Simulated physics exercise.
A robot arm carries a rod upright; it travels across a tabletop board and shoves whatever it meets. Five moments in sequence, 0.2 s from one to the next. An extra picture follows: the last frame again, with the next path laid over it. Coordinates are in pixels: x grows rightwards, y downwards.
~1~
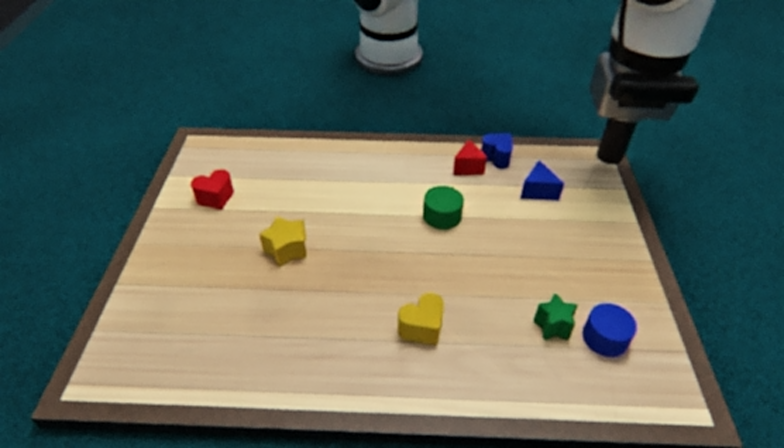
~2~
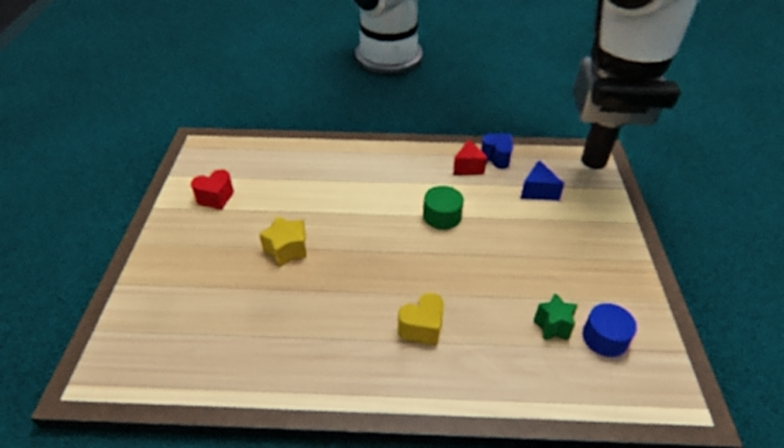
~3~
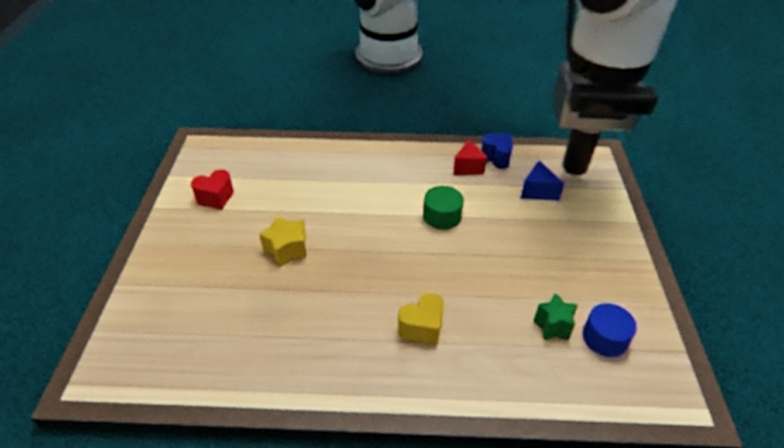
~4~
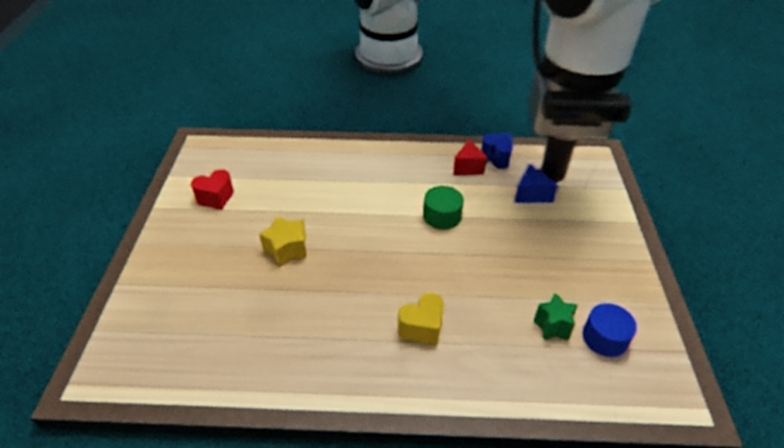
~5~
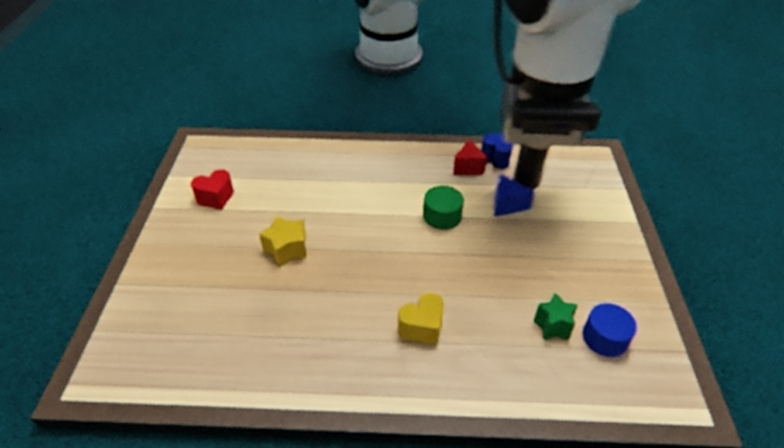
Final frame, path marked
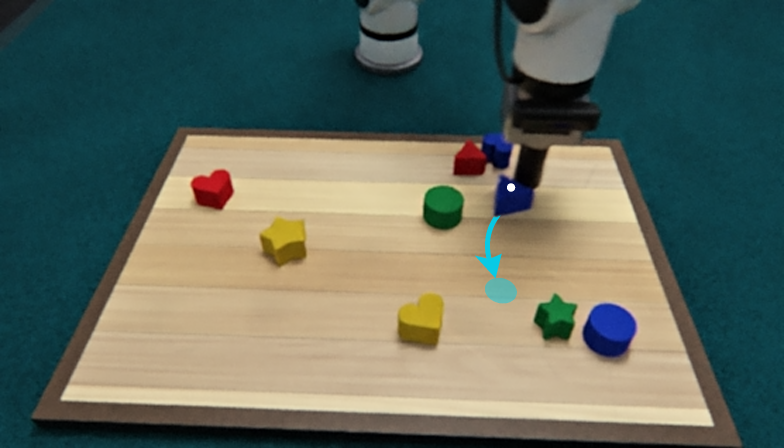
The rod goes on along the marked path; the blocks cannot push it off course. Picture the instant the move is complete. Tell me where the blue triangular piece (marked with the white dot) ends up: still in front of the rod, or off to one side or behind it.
The rod has lost it.
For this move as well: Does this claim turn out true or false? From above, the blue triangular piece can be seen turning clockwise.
That claim is true.
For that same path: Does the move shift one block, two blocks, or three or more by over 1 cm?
My best guess is that a single block moves over 1 cm.
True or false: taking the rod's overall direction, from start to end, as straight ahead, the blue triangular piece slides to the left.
It is false.
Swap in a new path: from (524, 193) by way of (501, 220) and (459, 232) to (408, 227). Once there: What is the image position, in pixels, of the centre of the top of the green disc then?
Its top middle: (414, 186).
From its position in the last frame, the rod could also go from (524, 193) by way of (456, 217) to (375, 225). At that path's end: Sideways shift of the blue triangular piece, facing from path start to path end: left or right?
The shift is to the left of that direction.
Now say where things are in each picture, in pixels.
In the first frame, lower end of the rod at (609, 157), tops of blocks, green disc at (444, 198), blue triangular piece at (543, 174).
In the second frame, rod at (594, 162), blocks as before.
In the third frame, rod at (575, 167), blocks as before.
In the fourth frame, rod at (552, 174), blue triangular piece at (536, 177).
In the fifth frame, rod at (526, 182), green disc at (444, 198), blue triangular piece at (511, 188).
The drawn path runs from (524, 193) through (497, 217) and (488, 250) to (501, 290); the dot is on the blue triangular piece.
What follows on the original path. One third of the way, rod at (499, 206); blue triangular piece at (479, 209), turned 20° clockwise.
Two thirds of the way, rod at (490, 240); blue triangular piece at (462, 223), turned 55° clockwise.
At the end, rod at (503, 280); green disc not moved; blue triangular piece at (462, 223), turned 55° clockwise.
